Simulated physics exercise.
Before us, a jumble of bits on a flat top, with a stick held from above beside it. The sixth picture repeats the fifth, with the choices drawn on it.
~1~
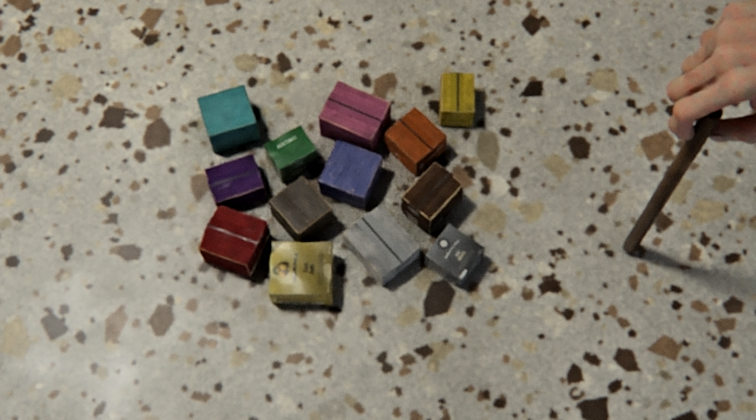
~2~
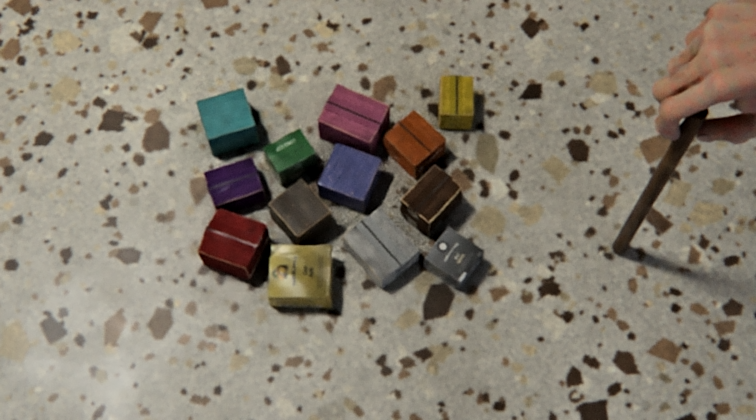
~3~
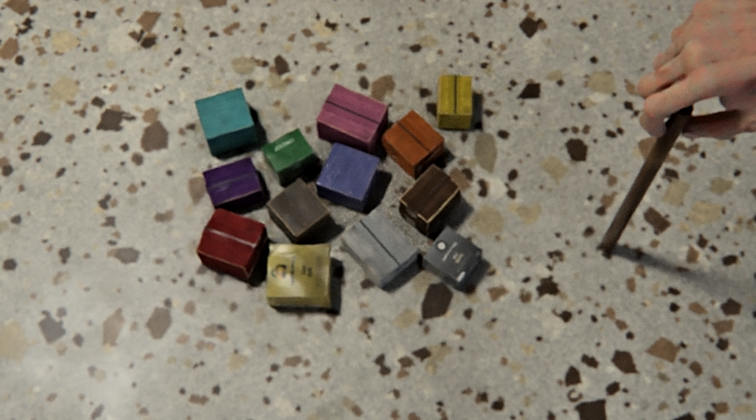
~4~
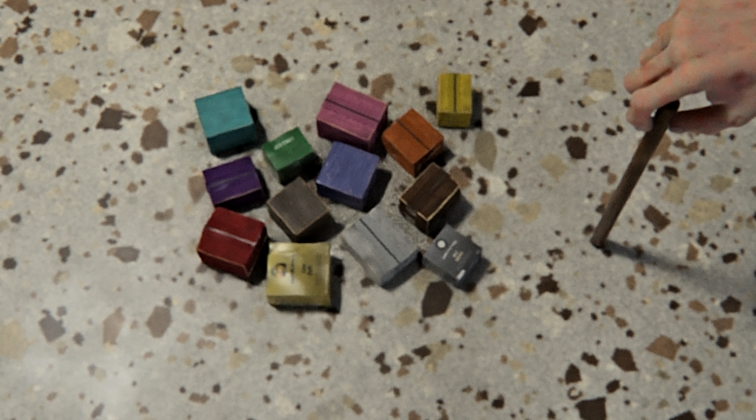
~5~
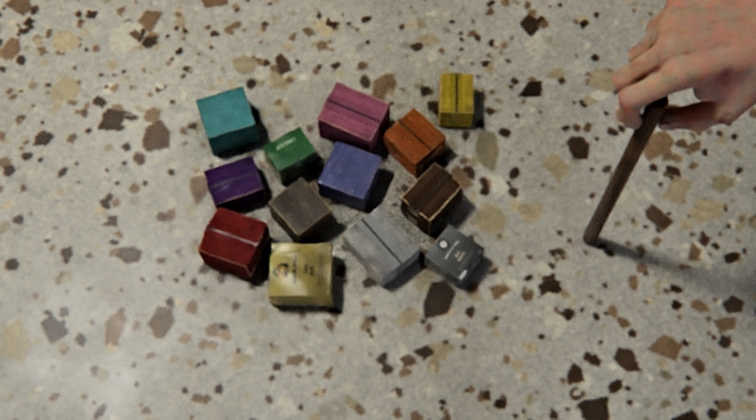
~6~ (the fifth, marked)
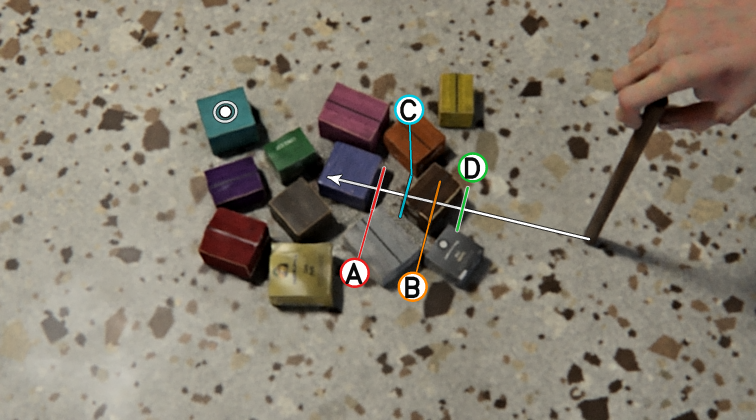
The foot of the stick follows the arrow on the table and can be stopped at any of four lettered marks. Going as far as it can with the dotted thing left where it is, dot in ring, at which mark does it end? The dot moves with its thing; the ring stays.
No farther than A.
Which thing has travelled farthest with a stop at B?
The brown box has gone farthest.
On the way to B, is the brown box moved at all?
Yes.
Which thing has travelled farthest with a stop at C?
It is the brown box.
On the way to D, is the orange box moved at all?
By then, no.
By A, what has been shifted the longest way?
It is the brown box.
On the marked copy, A at (378, 189); B at (435, 203); C at (406, 195); D at (463, 209); the arrow from (589, 239) to (328, 177); the white dot at (226, 112).
Following A. Soon after the start, foot of the stick (512, 221).
Later, foot of the stick (434, 203); brown box (407, 193); orange box (408, 139).
In the end, foot of the stick (378, 190); brown box (353, 172); blue block (314, 157); the dot is still in its ring.
As for the rest, B keeps the dot in but is short; C keeps the dot in but is short; D keeps the dot in but is short.
